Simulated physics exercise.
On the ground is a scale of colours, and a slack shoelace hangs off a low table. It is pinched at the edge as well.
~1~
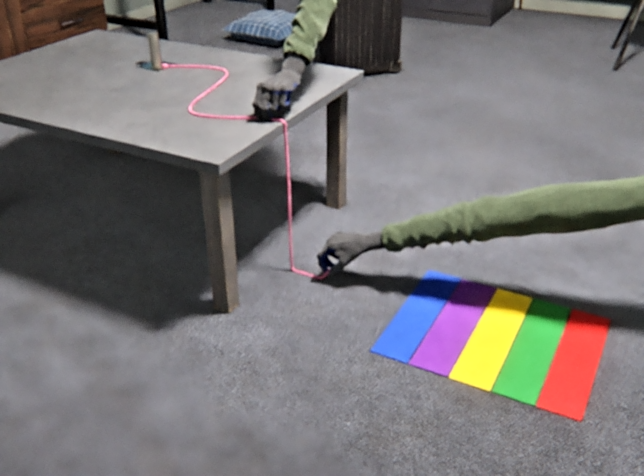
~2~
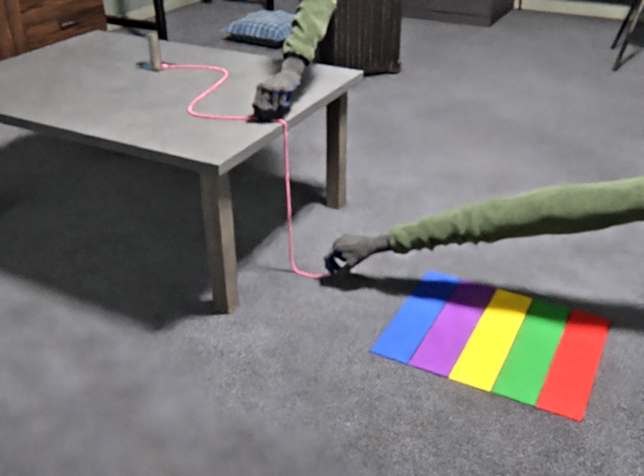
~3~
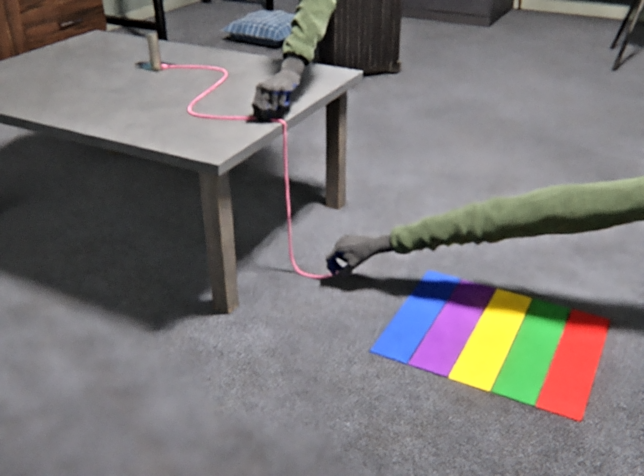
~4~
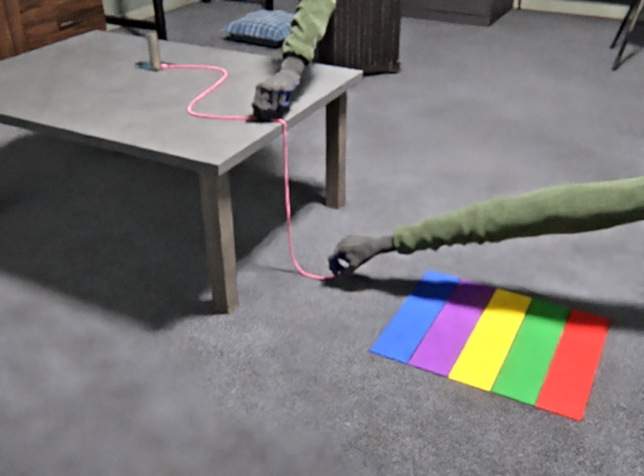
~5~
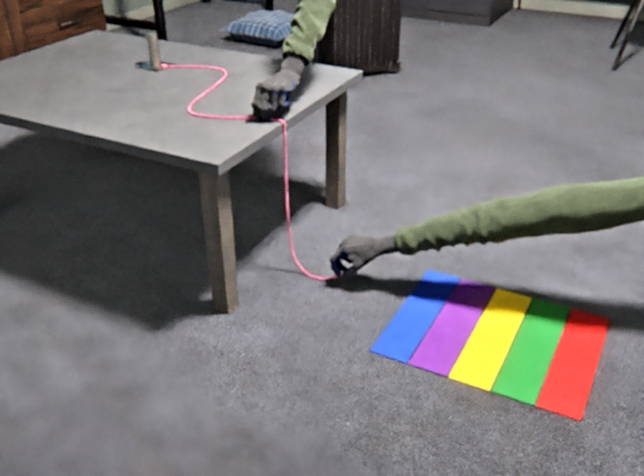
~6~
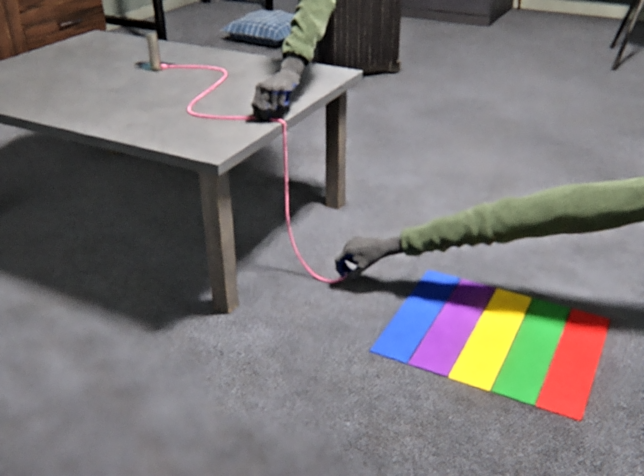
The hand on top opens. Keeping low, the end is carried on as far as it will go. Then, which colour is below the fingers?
The green one is below them.
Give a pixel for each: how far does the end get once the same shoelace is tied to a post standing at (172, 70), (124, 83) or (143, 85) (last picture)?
Going through them in sequence: (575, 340), (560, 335) and finally (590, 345).
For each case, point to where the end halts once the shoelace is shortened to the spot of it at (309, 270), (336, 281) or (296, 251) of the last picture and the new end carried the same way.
The pixels are (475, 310), (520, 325) and (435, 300), in the order of the tries.
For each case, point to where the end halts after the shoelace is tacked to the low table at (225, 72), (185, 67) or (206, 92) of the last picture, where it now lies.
Try one gives (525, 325), try two (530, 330), and try three (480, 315).
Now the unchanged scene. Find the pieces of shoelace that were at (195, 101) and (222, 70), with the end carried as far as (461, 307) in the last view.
(266, 104), then (197, 82).
A little later, end near (461, 307); over purple.
Next, end near (511, 322); over yellow.
When it is tight, end near (542, 331); over green. The end stops over the green strip.
